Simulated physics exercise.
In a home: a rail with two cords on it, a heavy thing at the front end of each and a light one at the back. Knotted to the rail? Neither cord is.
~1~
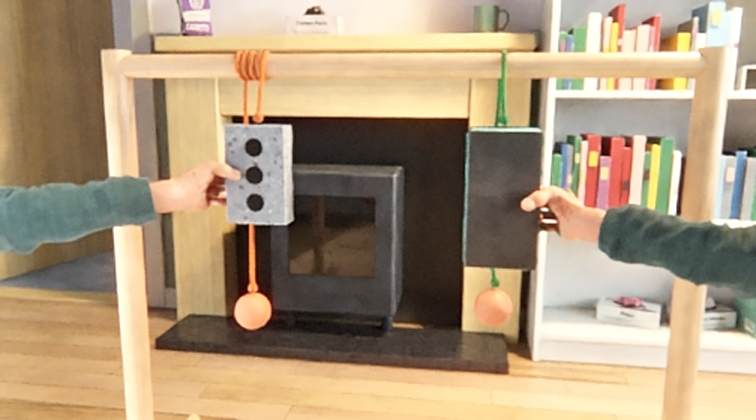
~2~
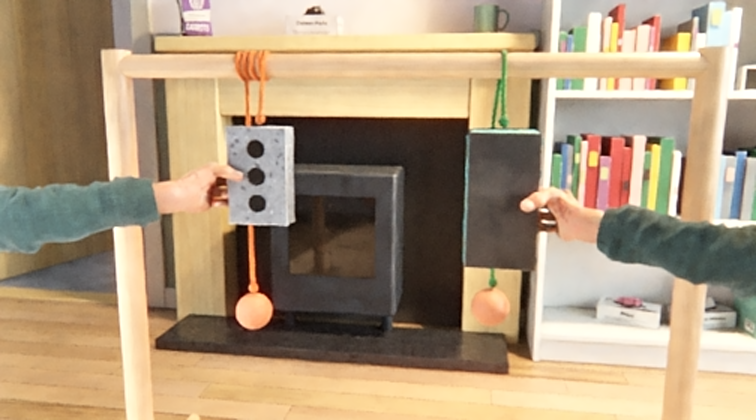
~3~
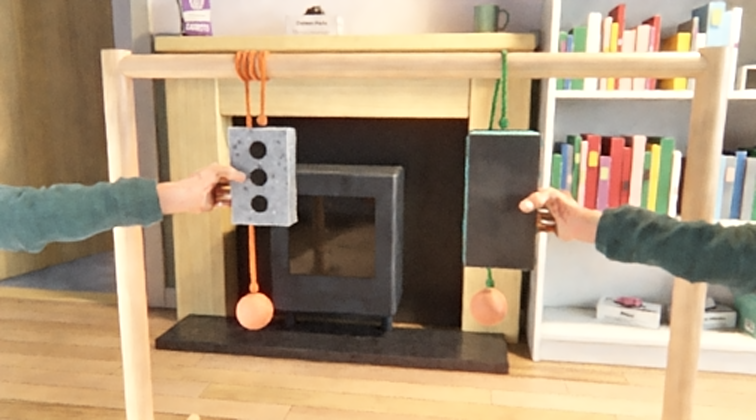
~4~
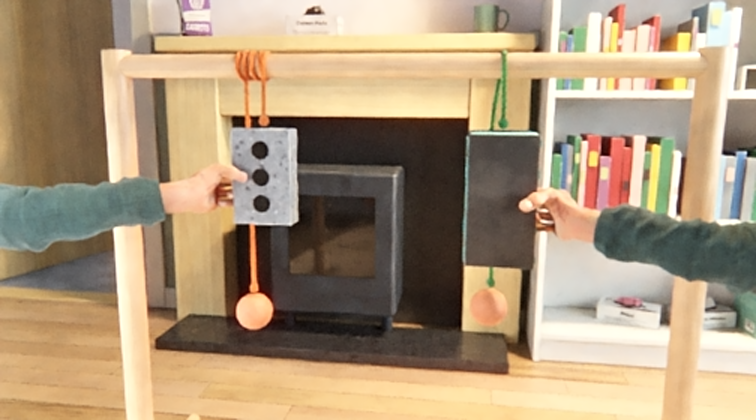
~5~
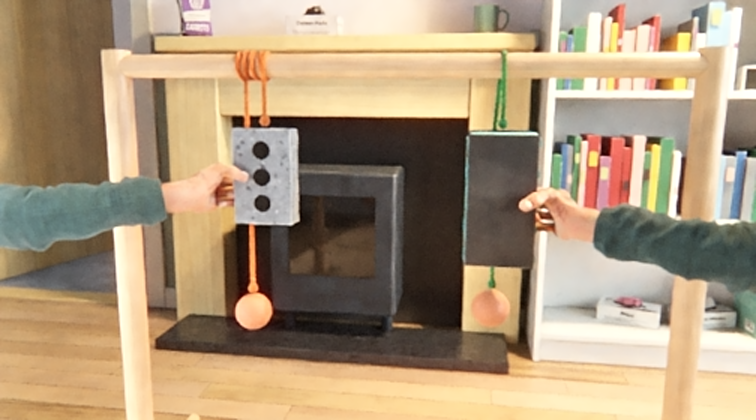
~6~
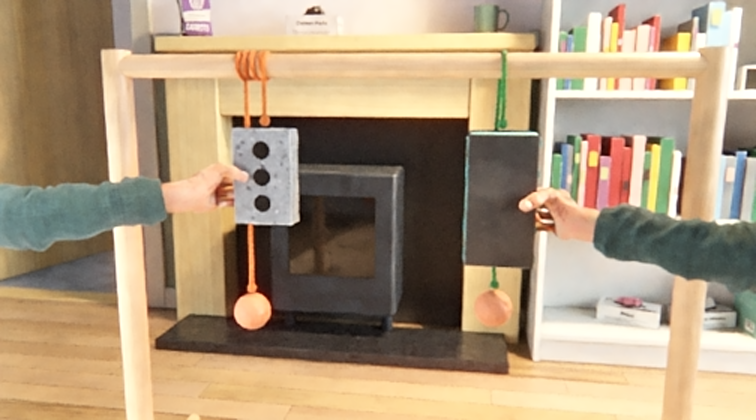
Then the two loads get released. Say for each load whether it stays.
My prediction: Most likely the paver stays where it is the whole time. Most likely the turquoise case ends up lower than it started.
Then, 0.46 s later than the last view, paver in the air near (259, 160); turquoise case dropping near (489, 407).
Then, 0.92 s later than the last view, paver in the air near (274, 169); turquoise case on the floor.
Finally, paver in the air near (264, 168); turquoise case on the floor. The paver keeps its height and the turquoise case runs down to the floor.
